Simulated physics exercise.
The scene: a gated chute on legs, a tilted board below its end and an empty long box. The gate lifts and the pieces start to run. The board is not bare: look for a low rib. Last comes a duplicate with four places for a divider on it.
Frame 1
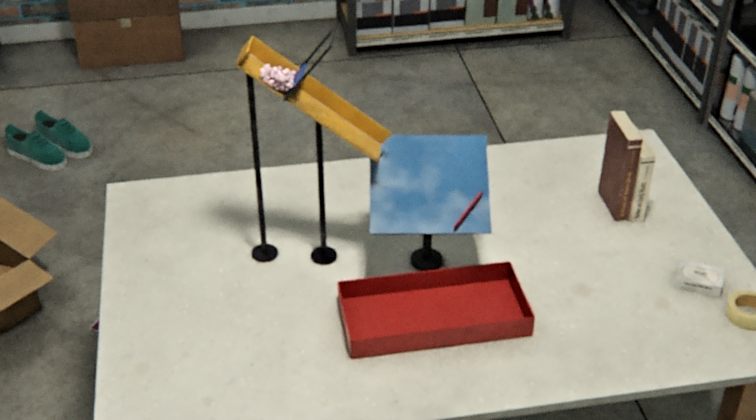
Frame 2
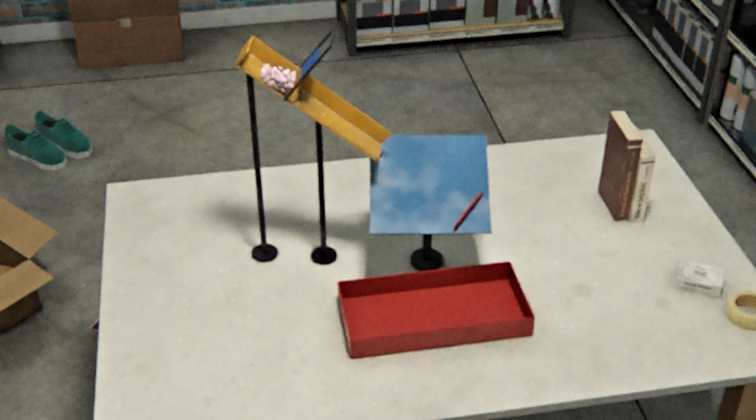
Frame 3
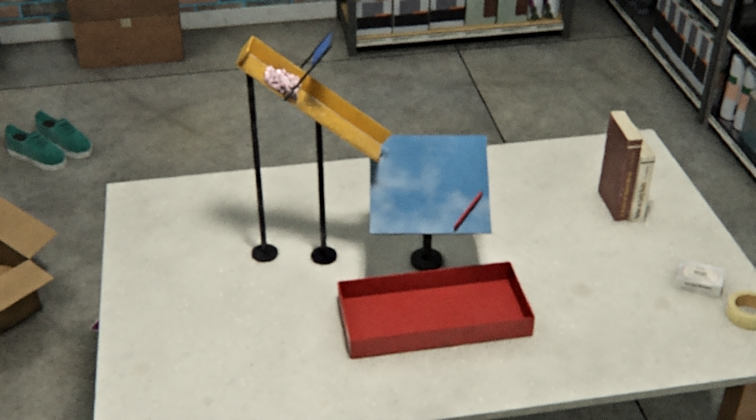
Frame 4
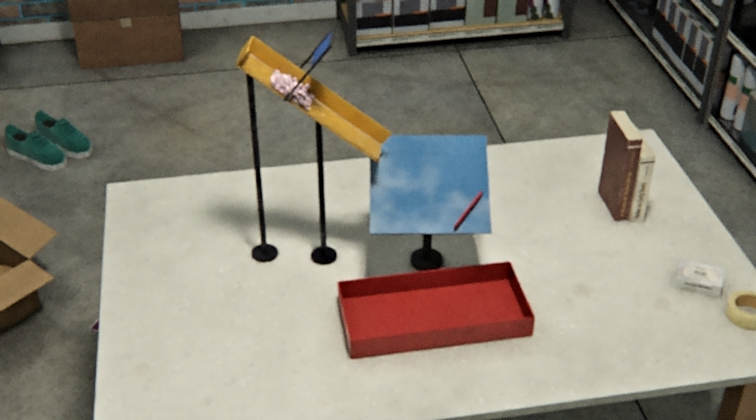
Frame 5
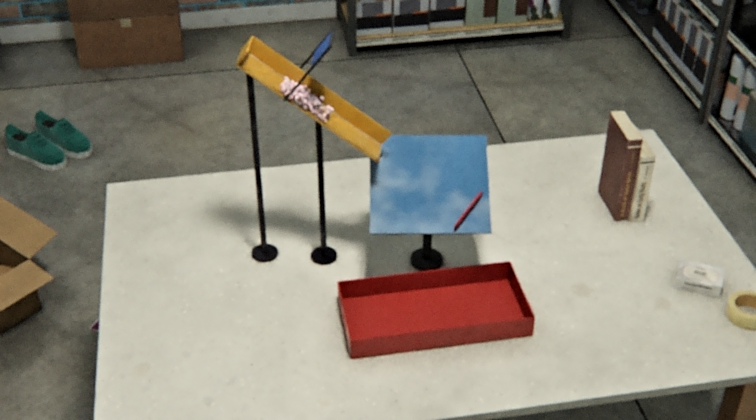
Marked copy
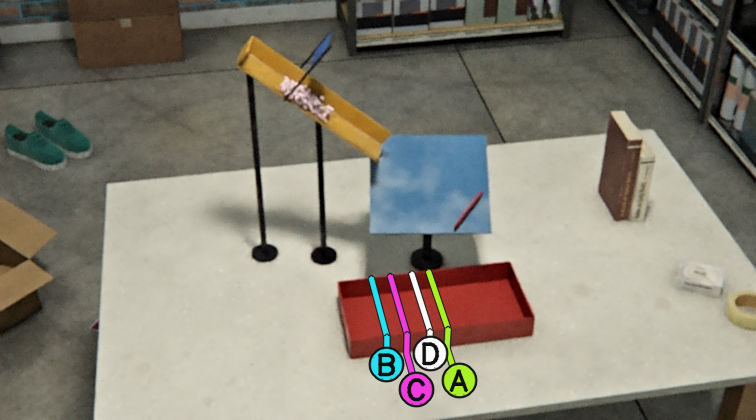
On a pale table in a storeroom-like space, a yellow chute on black legs slopes down to the right toward a tilted blue board with a red rib, above an empty red box. A dark blue gate lifts at the chute, and the small pale pink pieces behind it slide partway down, spreading out.
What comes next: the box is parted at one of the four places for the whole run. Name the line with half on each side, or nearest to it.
A.
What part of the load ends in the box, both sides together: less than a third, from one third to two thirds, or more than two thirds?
It is more than two thirds.
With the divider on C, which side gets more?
More lands on the right.
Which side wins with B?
The right side.
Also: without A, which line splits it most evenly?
It is D.
On the marked copy, line A crosses the front rim at (447, 328); line B crosses the front rim at (386, 336); line C crosses the front rim at (406, 333); line D crosses the front rim at (429, 330).
For line A, of what is caught, close to two thirds on the left of the divider, close to a third on the right.
For line B, of what is caught, only a few on the left of the divider, all but a few on the right.
For line C, of what is caught, only a few on the left of the divider, all but a few on the right.
For line D, of what is caught, close to a quarter on the left of the divider, the bulk on the right.
